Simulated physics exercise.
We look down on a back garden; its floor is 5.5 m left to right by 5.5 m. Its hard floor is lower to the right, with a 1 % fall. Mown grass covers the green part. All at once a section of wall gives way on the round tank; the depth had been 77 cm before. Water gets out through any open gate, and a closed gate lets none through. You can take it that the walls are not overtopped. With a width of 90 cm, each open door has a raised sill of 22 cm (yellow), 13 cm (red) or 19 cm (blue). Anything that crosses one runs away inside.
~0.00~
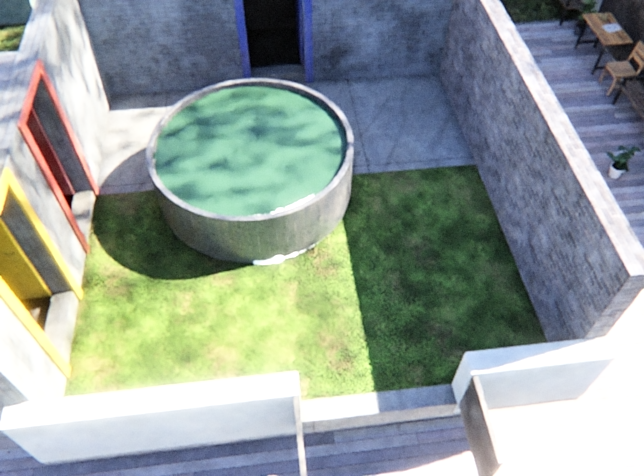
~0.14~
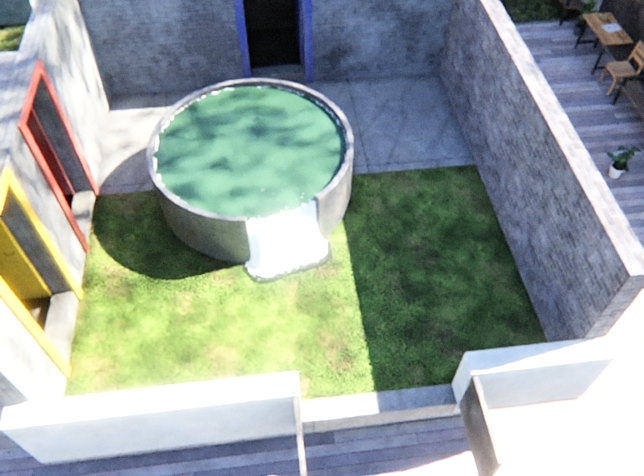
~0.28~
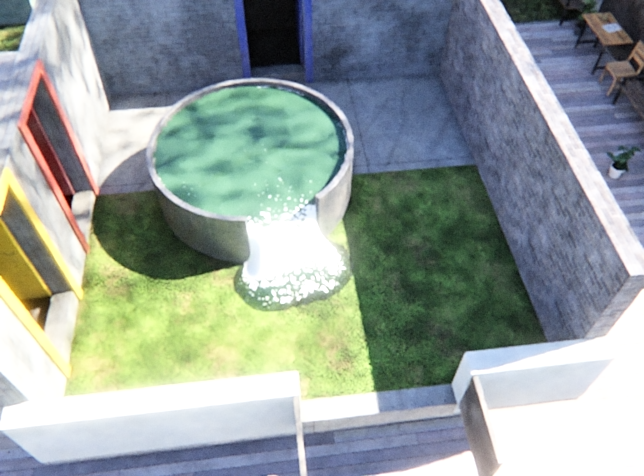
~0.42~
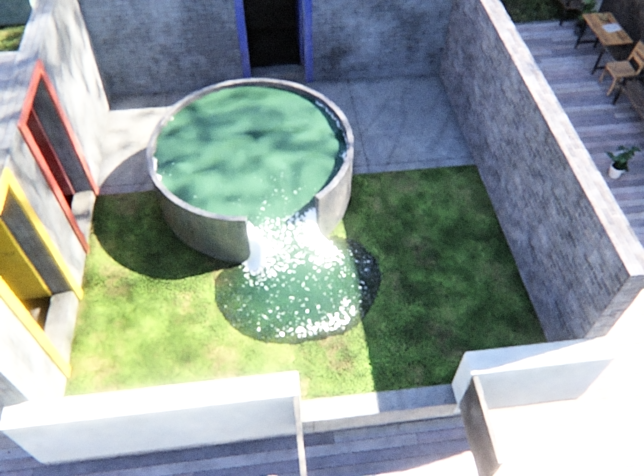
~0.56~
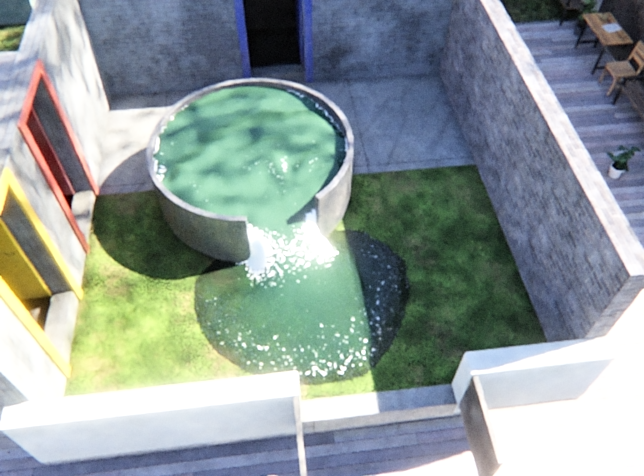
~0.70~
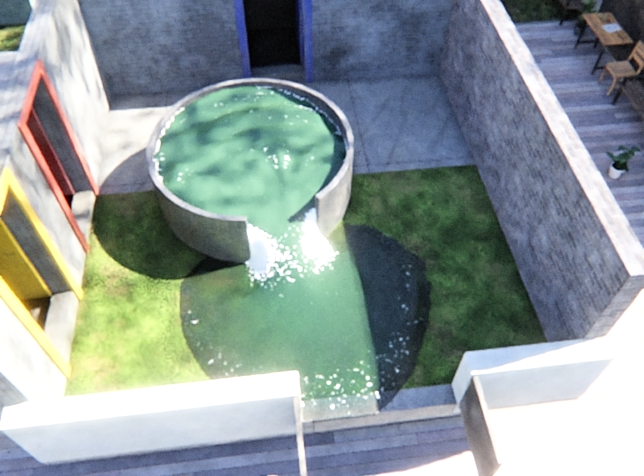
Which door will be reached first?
The yellow door.
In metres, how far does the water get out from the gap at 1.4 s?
Roughly 3.0 m.
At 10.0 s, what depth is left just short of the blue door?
I'd put it near 7.5 cm.
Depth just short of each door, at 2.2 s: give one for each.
Depths in cm: Yellow 0, red 0, blue 0.
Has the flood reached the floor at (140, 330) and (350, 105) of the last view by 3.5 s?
Awash, then not yet touched.
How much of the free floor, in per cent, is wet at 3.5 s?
Roughly 50 percent.
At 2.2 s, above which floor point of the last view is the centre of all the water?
Its balance point sits around (273, 223).
After 1.4 s water covers 30 % of the floor and is deepest (38 cm) near (285, 266); yellow door not reached, red door not reached, blue door not reached.
After 2.2 s water covers 40 % of the floor and is deepest (31 cm) near (285, 266); yellow door not reached, red door not reached, blue door not reached.
After 3.5 s water covers 50 % of the floor and is deepest (26 cm) near (285, 266); yellow door reached at 2.4 s, red door not reached, blue door not reached.
After 6.0 s water covers 80 % of the floor and is deepest (17 cm) near (285, 266); yellow door reached at 2.4 s, red door reached at 3.7 s, blue door not reached.
After 10.0 s water covers 95 % of the floor and is deepest (11 cm) near (285, 266); yellow door reached at 2.4 s, red door reached at 3.7 s, blue door reached at 8.1 s.
